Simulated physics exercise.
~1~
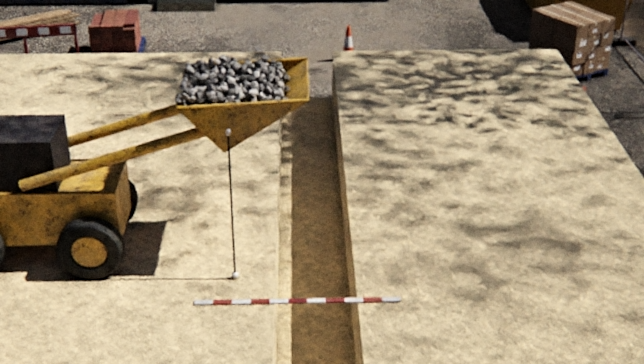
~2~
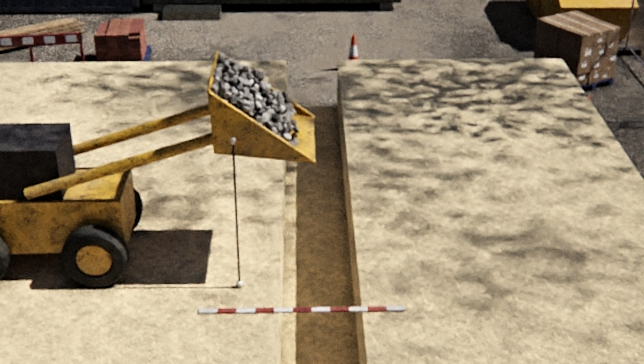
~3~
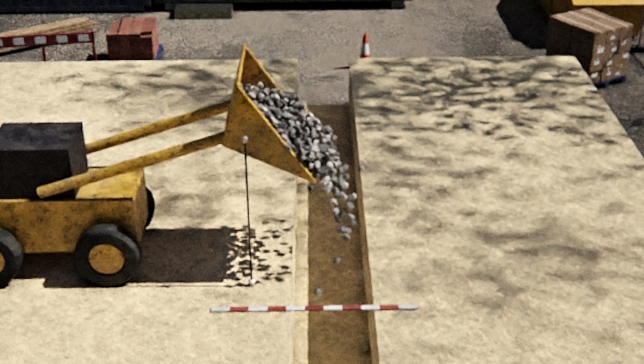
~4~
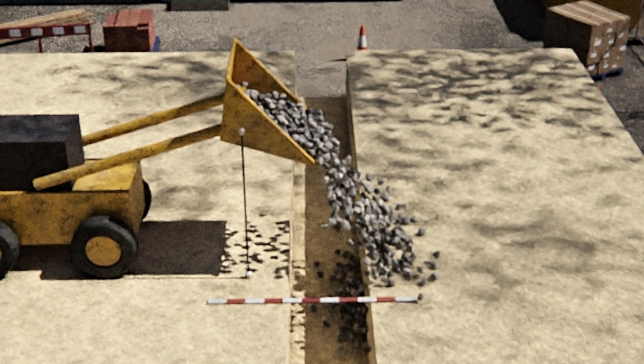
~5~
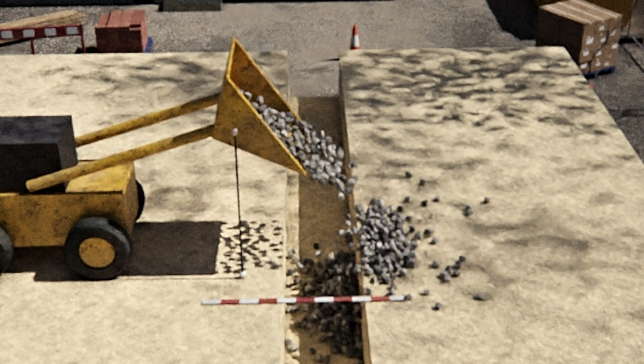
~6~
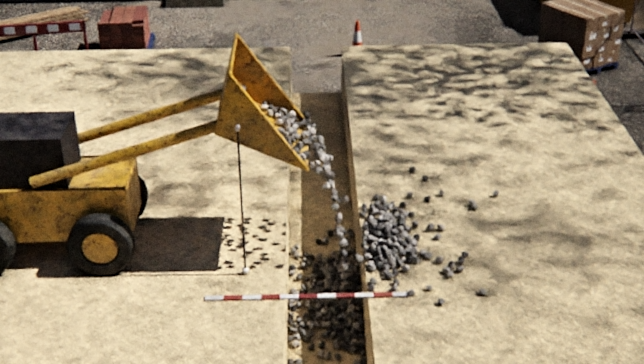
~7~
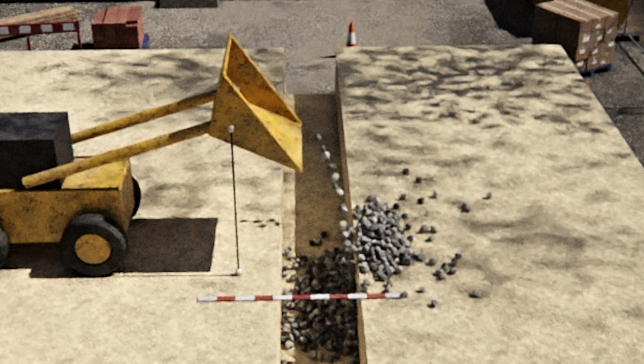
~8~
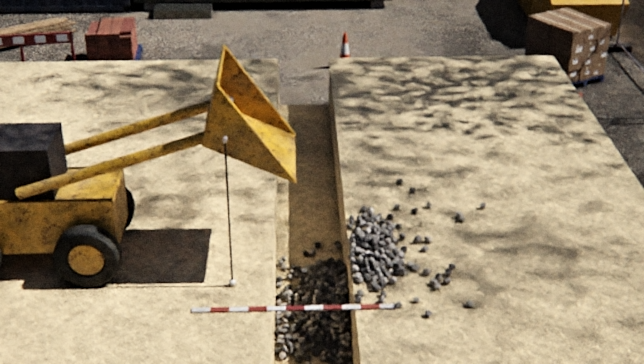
On a sandy yard, a yellow loader tips gray stones into a trench, some landing beyond.
